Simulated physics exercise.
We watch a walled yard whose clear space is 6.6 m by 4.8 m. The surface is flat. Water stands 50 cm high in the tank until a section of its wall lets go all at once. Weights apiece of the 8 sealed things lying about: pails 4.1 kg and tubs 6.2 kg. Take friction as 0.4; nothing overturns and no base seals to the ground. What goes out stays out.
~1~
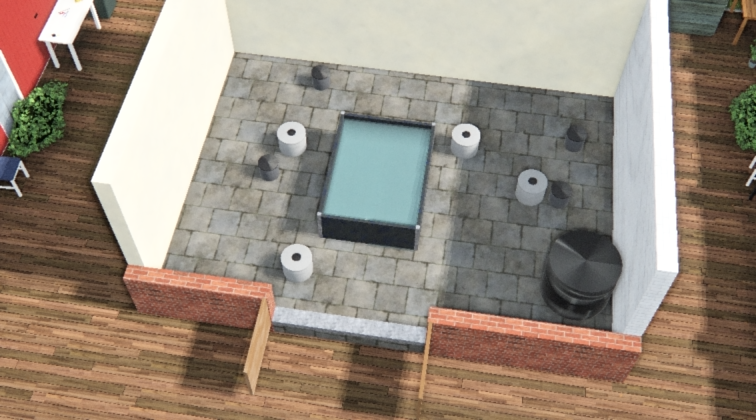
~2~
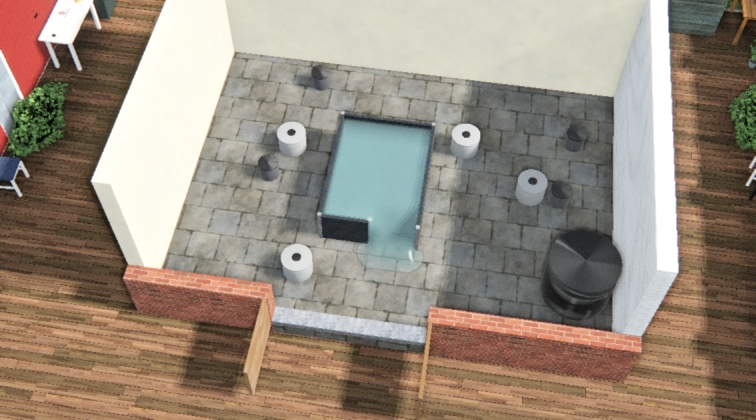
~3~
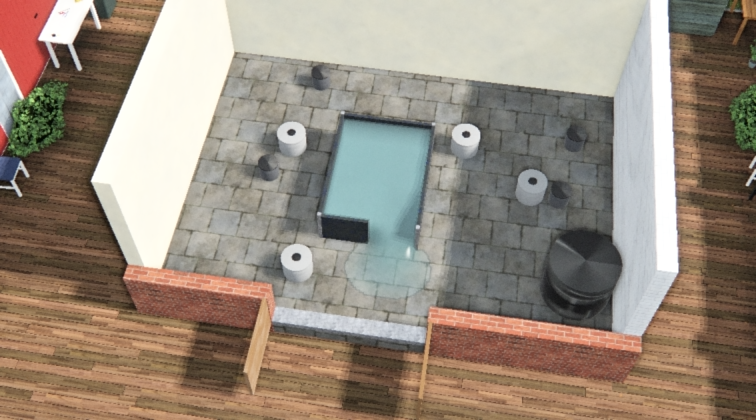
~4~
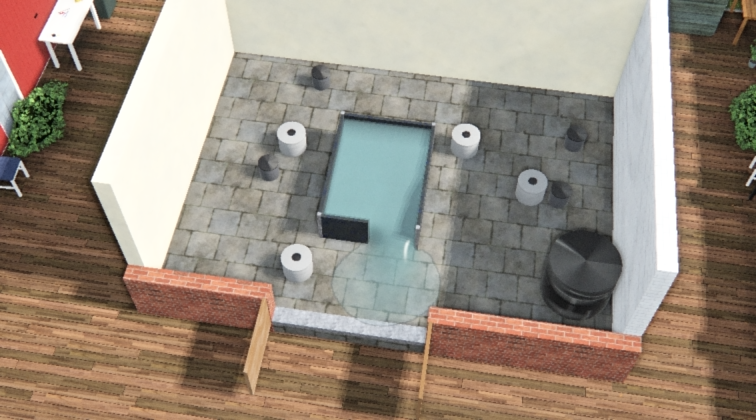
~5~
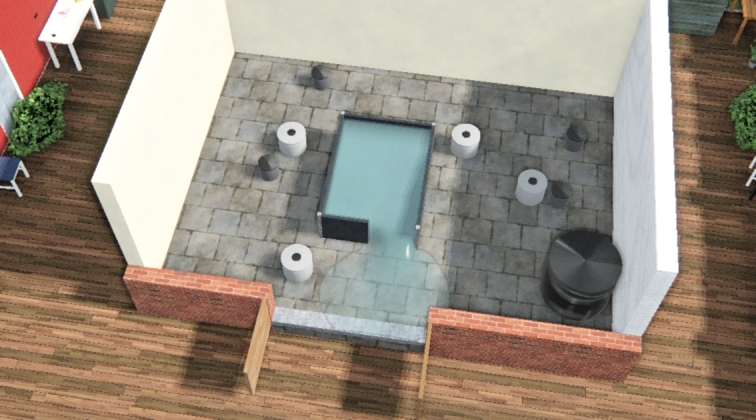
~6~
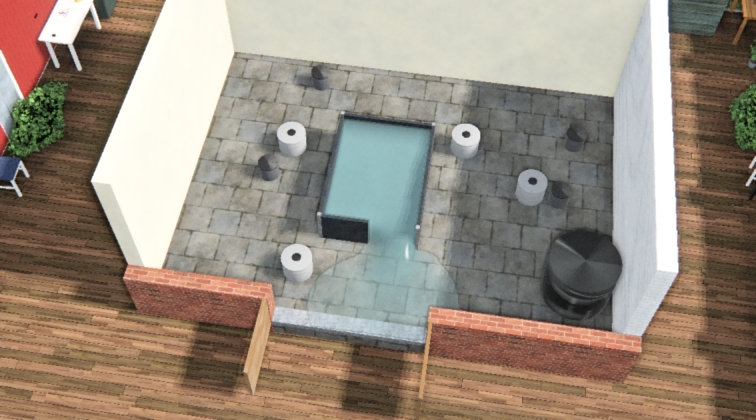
The footage shows a walled, paved yard with a rectangular tank of water among pale cylinders; part of the tank's near side opens, and water spreads across the paving toward the gap in the brick wall while the surrounding objects stay still.
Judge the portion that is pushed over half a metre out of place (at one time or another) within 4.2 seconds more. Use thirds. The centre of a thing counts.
It is under a third.
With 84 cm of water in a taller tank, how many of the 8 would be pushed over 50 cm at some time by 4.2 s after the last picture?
In that case 0 of them.
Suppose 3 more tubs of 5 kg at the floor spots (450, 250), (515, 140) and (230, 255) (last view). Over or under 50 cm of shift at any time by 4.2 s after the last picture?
In that order: Short of it, under, less.
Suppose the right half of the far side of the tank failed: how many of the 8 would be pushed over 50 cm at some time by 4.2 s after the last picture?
In that case 3 of them.
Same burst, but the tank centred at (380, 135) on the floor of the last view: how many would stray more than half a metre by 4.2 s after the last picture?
Then 1.
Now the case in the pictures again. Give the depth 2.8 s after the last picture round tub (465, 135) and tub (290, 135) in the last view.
Roughly 0 and 0 cm.
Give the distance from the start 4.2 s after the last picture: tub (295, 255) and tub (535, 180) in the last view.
In that order: 0 cm, 0 cm.
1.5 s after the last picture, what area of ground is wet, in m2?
Some 7.5 m2.
Then, 0.4 s after the last picture 0 of 8 are over 50 cm from their spots; 0 afloat.
Then, 1.5 s after the last picture 0 of 8 are over 50 cm from their spots; 0 afloat.
Then, 2.8 s after the last picture 0 of 8 are over 50 cm from their spots; 0 afloat.
Then, 4.2 s after the last picture 0 of 8 are over 50 cm from their spots, and 0 have been at some point; 0 afloat.
